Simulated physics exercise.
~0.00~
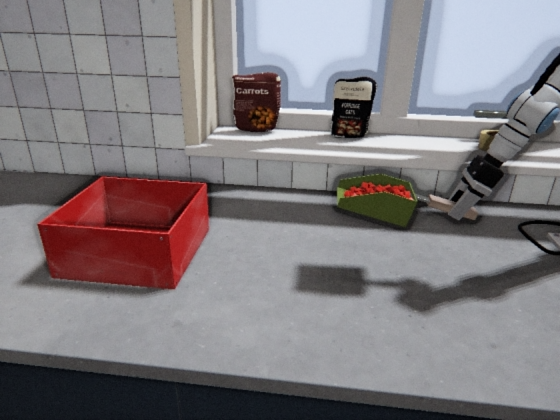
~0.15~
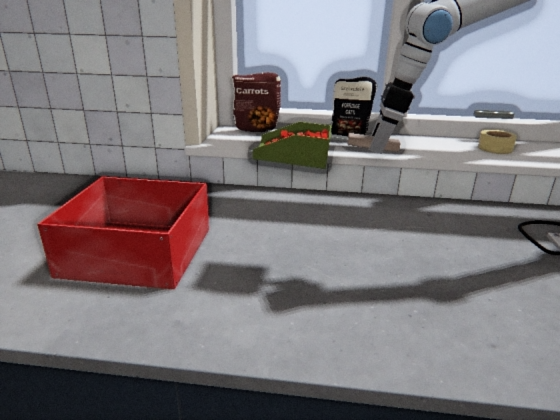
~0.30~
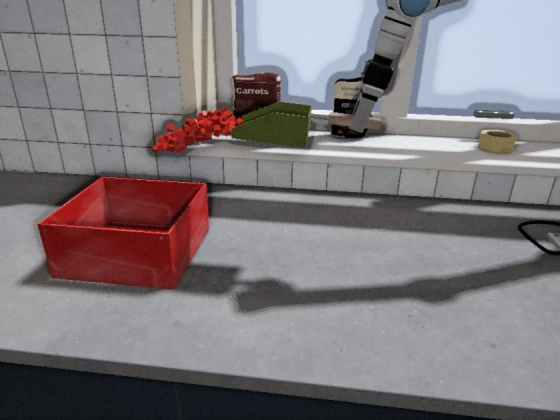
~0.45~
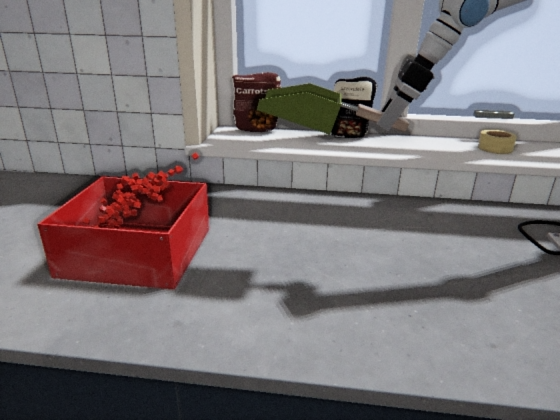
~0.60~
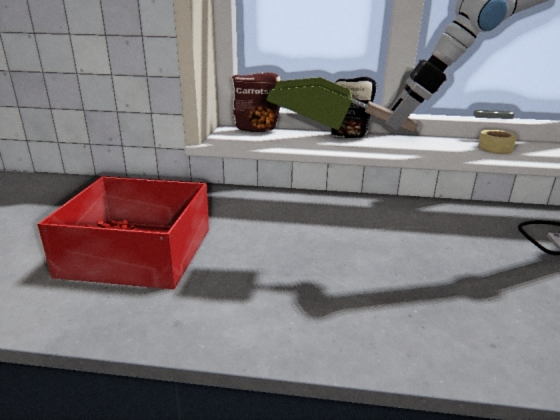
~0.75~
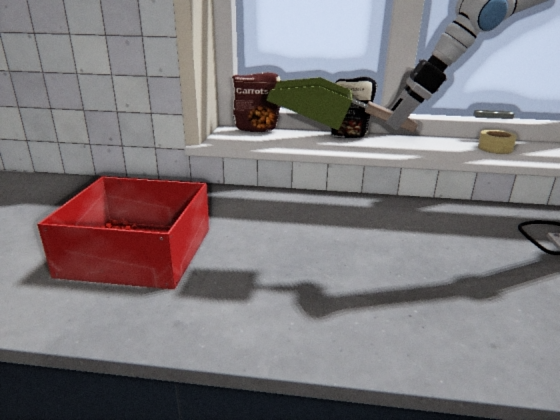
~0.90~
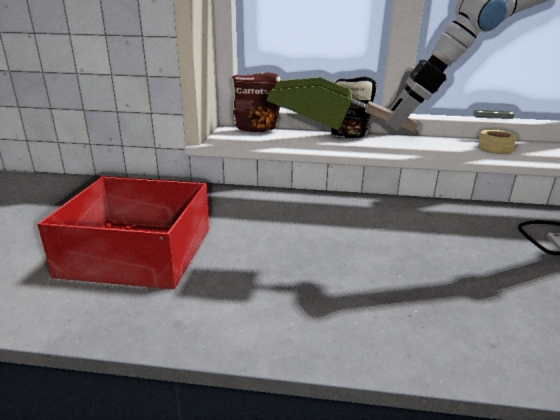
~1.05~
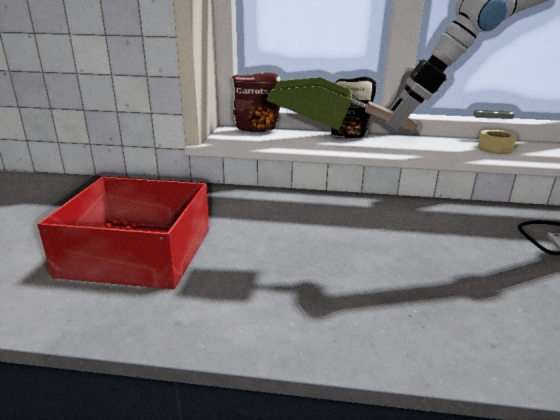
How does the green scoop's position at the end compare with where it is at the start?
At the end the scoop is higher and farther to the left than at the start, held in front of the packets by the window instead of low near the back of the counter.
